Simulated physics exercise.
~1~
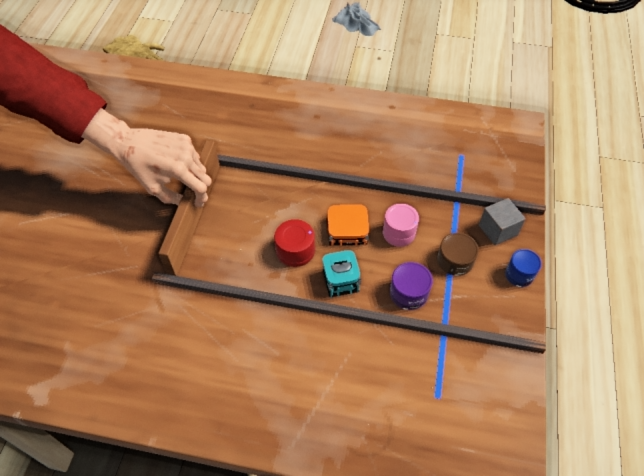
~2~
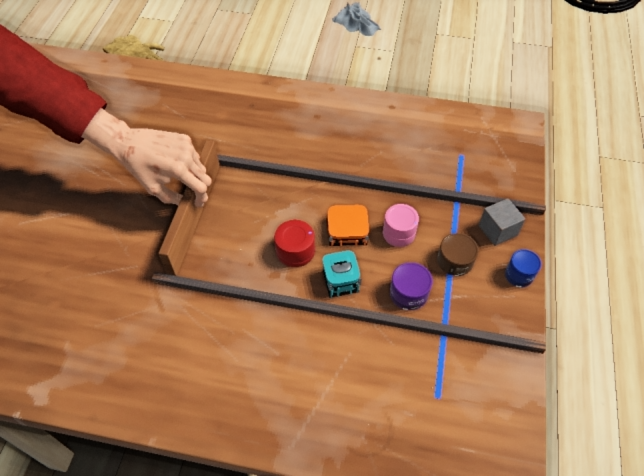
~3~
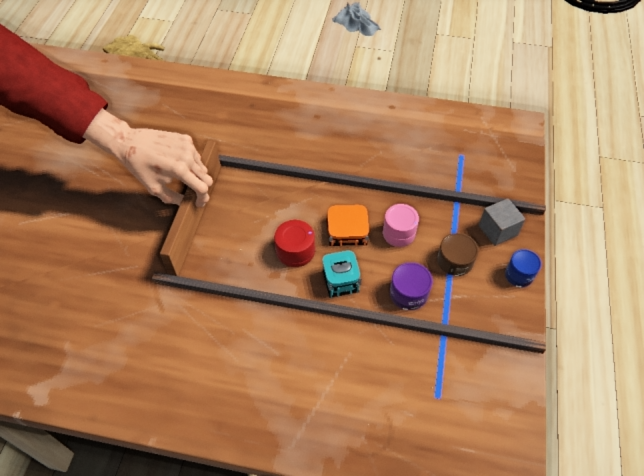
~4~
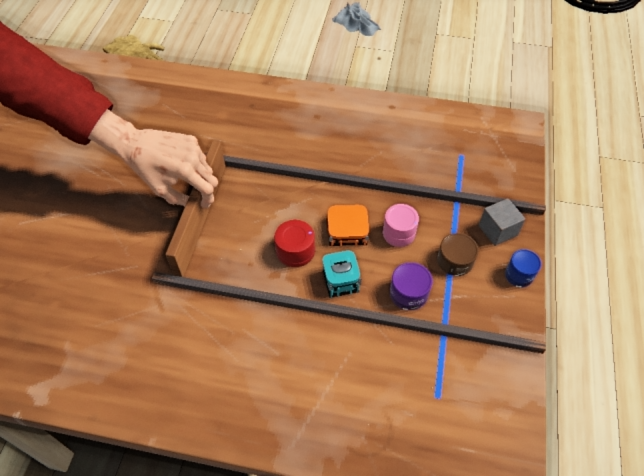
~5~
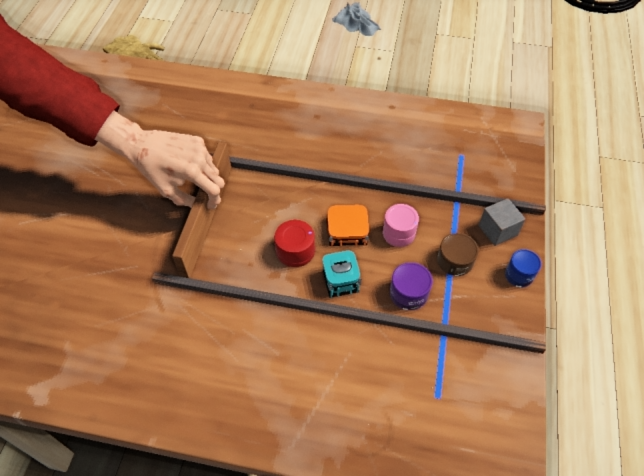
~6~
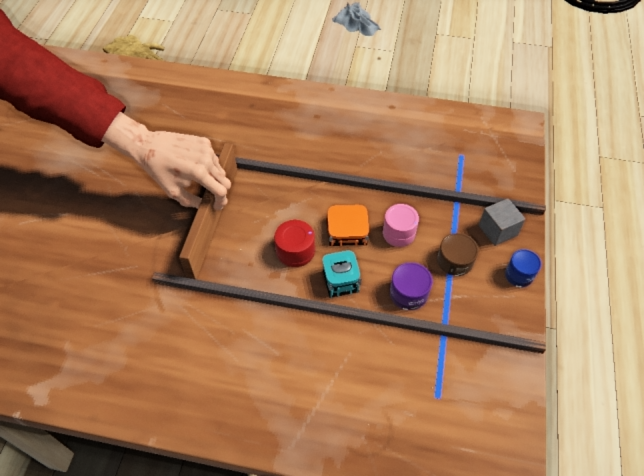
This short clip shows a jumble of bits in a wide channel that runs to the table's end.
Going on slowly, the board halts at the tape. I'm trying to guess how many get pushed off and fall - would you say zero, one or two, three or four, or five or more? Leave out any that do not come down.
I would say zero.
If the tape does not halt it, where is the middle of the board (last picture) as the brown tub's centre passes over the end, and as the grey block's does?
At (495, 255) for the brown tub; at (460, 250) for the grey block.
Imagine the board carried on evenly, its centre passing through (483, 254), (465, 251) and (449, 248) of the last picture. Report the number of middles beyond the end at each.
The numbers past the end are 2, 2 and 0.
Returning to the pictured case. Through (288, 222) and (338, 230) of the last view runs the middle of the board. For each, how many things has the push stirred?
Tally at point one: 1; at point two: 4.
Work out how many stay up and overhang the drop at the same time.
Number: 2.
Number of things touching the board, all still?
It is in contact with 3.
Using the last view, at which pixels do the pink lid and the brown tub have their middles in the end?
The first comes to rest at (512, 226), and the second at (507, 268).
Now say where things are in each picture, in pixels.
In the first picture, blue tub (523, 268); grey block (501, 222); brown tub (457, 255); board (192, 206); tape (451, 261).
In the second picture, grey block (501, 222); pink lid (400, 226).
In the third picture, brown tub (457, 255); turquoise case (341, 274).
In the fourth picture, blue tub (523, 269); orange case (348, 226).
In the fifth picture, grey block (501, 222); red lid (295, 243).
In the sixth picture, blue tub (523, 269); grey block (501, 222); brown tub (457, 255); board (211, 209); tape (451, 261).
Early on, none off yet; blue tub at rest near (523, 269); grey block at rest near (501, 222); brown tub at rest near (457, 255).
Finally, the number that fall off is zero.
